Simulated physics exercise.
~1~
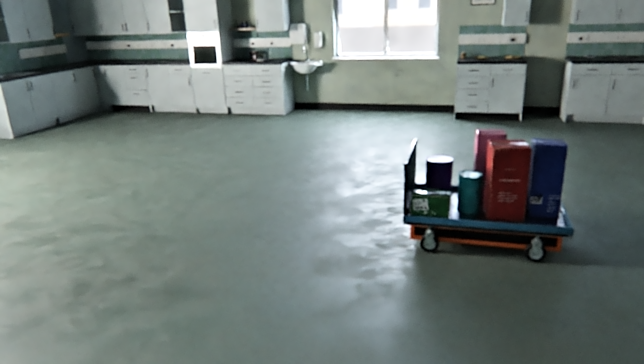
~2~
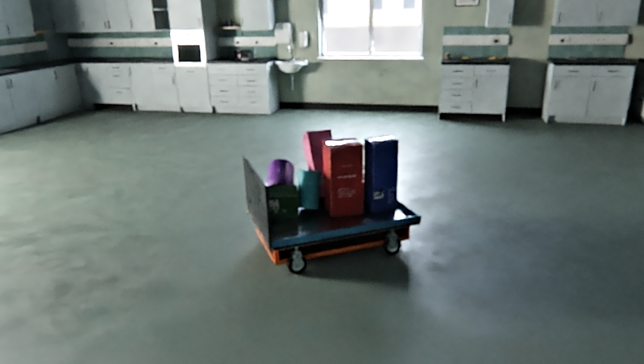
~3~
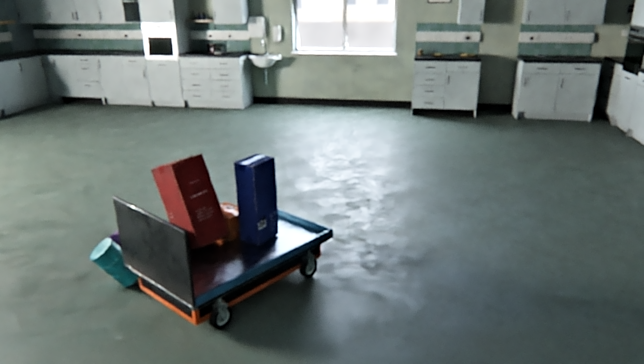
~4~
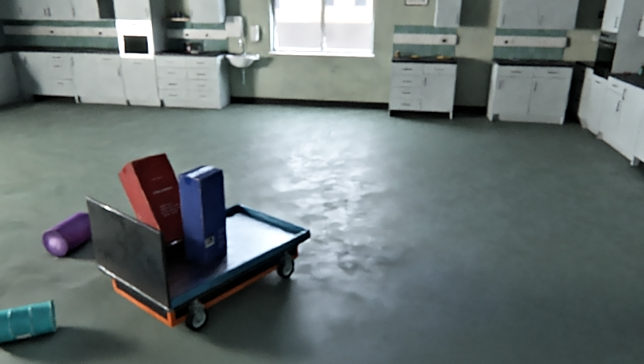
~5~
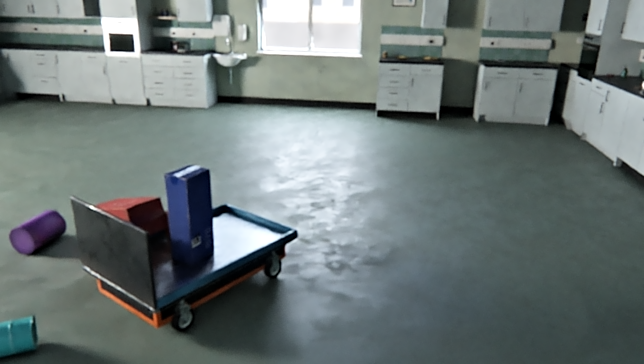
Flatbed cart rolling left and turning, spilling a purple container and turquoise canister, then red box toppling while blue box stays upright.
